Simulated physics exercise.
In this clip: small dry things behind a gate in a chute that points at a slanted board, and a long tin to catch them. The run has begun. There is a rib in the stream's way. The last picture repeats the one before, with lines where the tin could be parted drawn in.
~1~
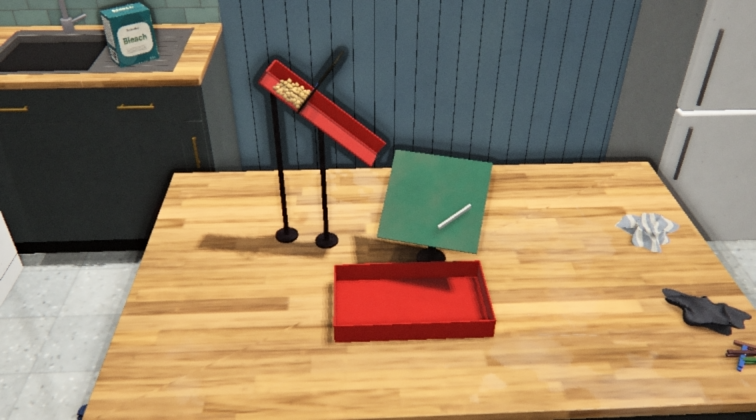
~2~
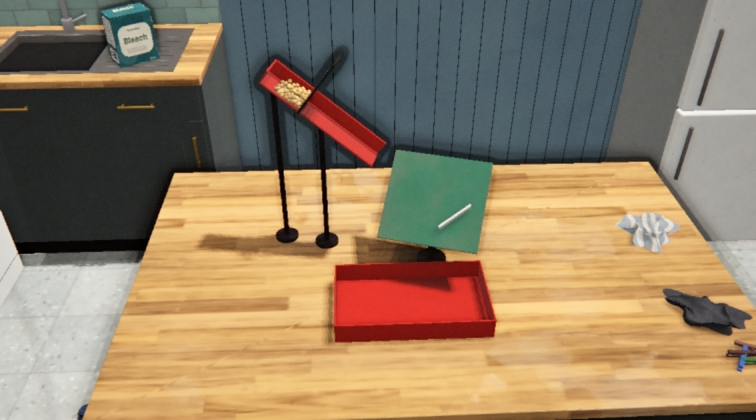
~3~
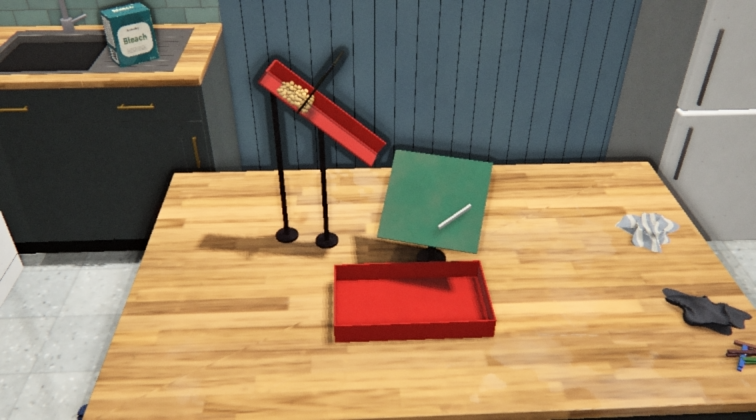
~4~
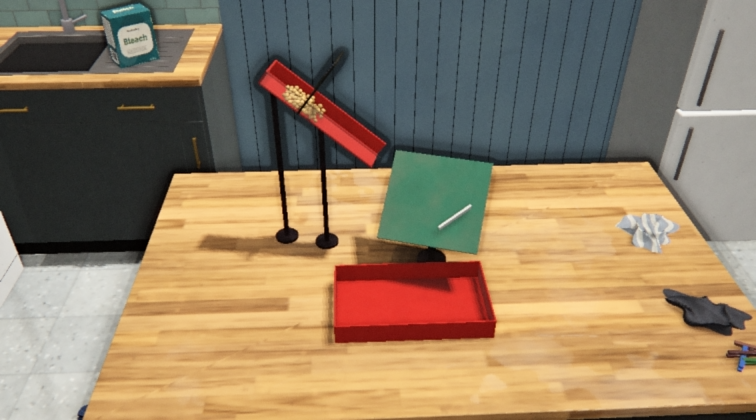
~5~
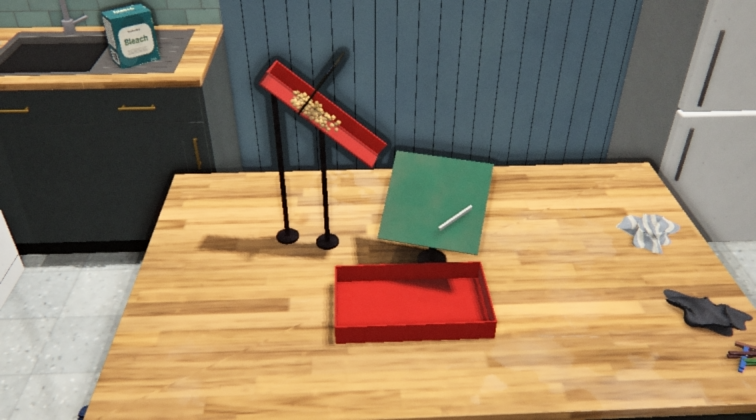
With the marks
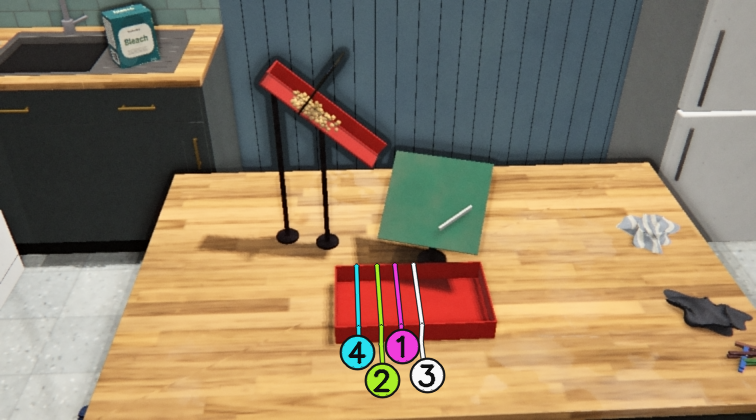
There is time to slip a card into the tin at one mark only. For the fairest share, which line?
Line 3.
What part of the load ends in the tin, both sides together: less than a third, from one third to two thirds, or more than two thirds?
More than two thirds.
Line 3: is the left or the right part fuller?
The right side.
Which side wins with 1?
More lands on the right.
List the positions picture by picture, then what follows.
The first frame shows load behind the gate near (295, 94), dried chickpeas; lip of the chute near (374, 160), sloping fairly steeply.
The second frame shows middle of the board near (435, 200), tilted fairly steeply; middle of its low edge near (426, 245); of its high edge near (444, 156).
The third frame shows front corners of the tin near (334, 326) and (496, 320), empty; front of the load near (306, 111).
The fourth frame shows middle of the load near (302, 103); its front near (321, 117), close to a quarter of the way to the lip; rib from (471, 205) to (439, 227).
The fifth frame shows middle of the load near (312, 111); its front near (336, 130), close to half of the way to the lip.
On the marked copy, line 1 crosses the front rim at (401, 325); line 2 crosses the front rim at (381, 325); line 3 crosses the front rim at (421, 324); line 4 crosses the front rim at (358, 326).
If 1 is chosen, of what is caught, only a few on the left of the divider, all but a few on the right.
If 2 is chosen, of what is caught, none at all on the left of the divider, the whole lot on the right.
If 3 is chosen, of what is caught, close to a quarter on the left of the divider, close to two thirds on the right.
If 4 is chosen, of what is caught, none at all on the left of the divider, the whole lot on the right.
